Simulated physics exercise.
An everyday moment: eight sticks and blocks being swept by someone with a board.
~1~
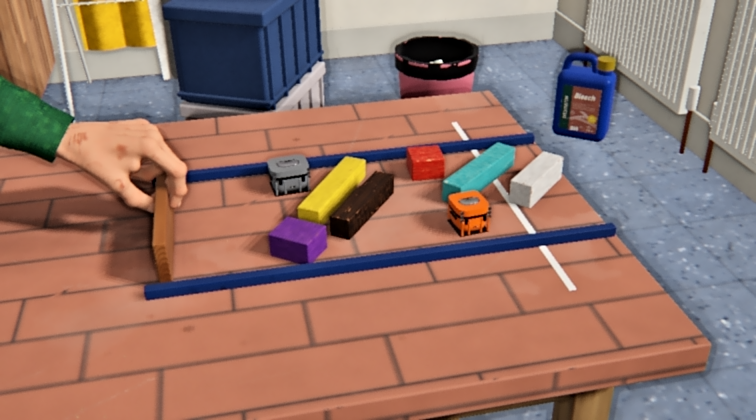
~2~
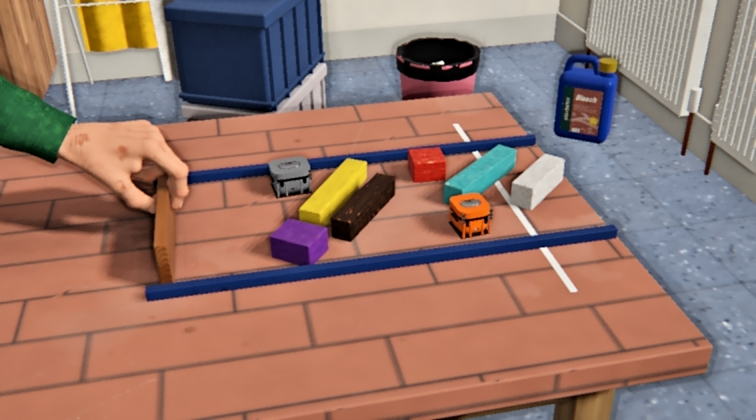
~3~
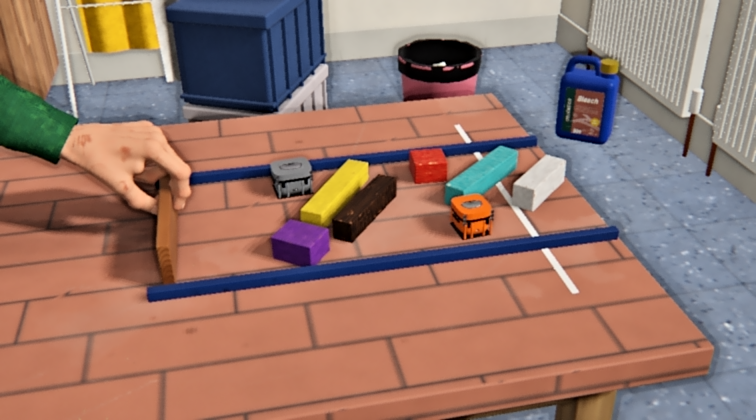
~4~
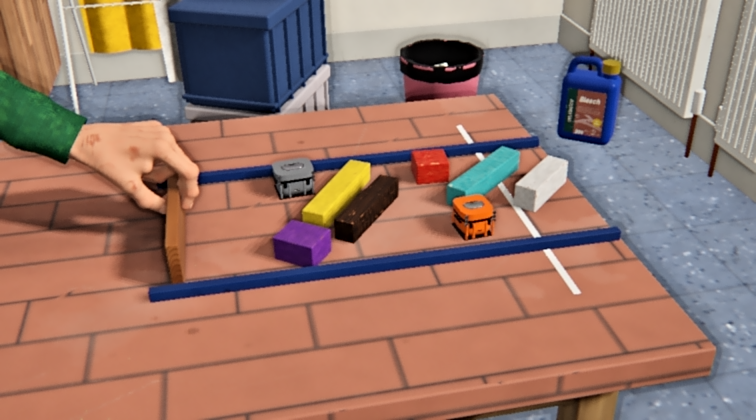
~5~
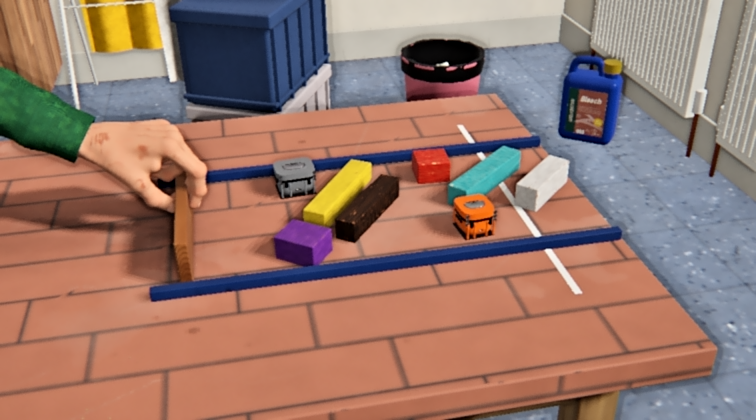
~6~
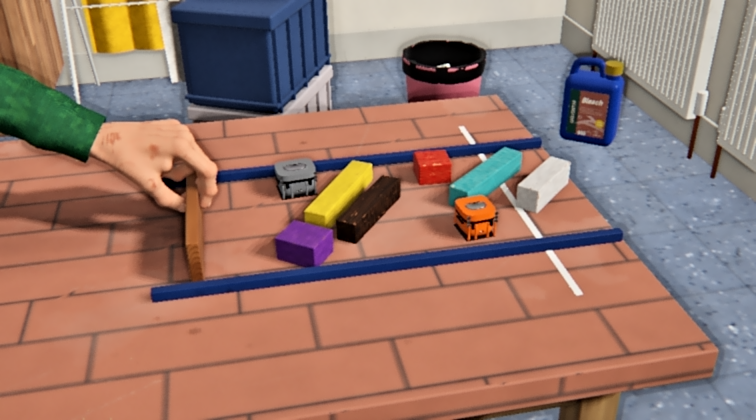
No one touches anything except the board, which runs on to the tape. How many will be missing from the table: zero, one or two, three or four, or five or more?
Most likely, three or possibly four will tumble down.
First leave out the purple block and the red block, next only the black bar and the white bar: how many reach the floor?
In order, the numbers are 1 and 2.
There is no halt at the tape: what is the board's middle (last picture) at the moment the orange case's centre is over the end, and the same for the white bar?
The middle is at (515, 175) when it's the orange case, and at (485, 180) when it's the white bar.
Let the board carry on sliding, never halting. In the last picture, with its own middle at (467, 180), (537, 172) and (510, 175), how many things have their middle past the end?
The counts would come out as 0, 5 and 3.
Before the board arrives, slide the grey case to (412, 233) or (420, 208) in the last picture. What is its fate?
Lab note - grey case, try one keeps its place, try two keeps its place.
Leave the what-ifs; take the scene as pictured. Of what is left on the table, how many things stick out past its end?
The tally is 3.
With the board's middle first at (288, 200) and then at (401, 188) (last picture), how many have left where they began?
So 2, and at the other place 7.
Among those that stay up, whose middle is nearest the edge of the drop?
Orange case.
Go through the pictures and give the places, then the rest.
White bar (537, 179); turquoise bar (480, 174); orange case (468, 213); board (165, 211); tape (503, 191), in the first frame.
Turquoise bar (481, 175); black bar (365, 206), in the second frame.
Orange case (471, 217); grey case (292, 178), in the third frame.
White bar (541, 183); yellow bar (338, 194), in the fourth frame.
Turquoise bar (485, 176); red block (431, 166), in the fifth frame.
White bar (544, 184); turquoise bar (487, 178); orange case (475, 218); board (195, 211); tape (510, 195), in the sixth frame.
Soon after, none off yet; white bar at rest near (544, 184); turquoise bar at rest near (487, 178); orange case at rest near (475, 218).
After that, none off yet; white bar displaced a little near (569, 187); turquoise bar displaced a little near (546, 183); orange case displaced well along near (557, 215).
In the end, the number that fall off is three or four; gone, red block, turquoise bar and white bar.
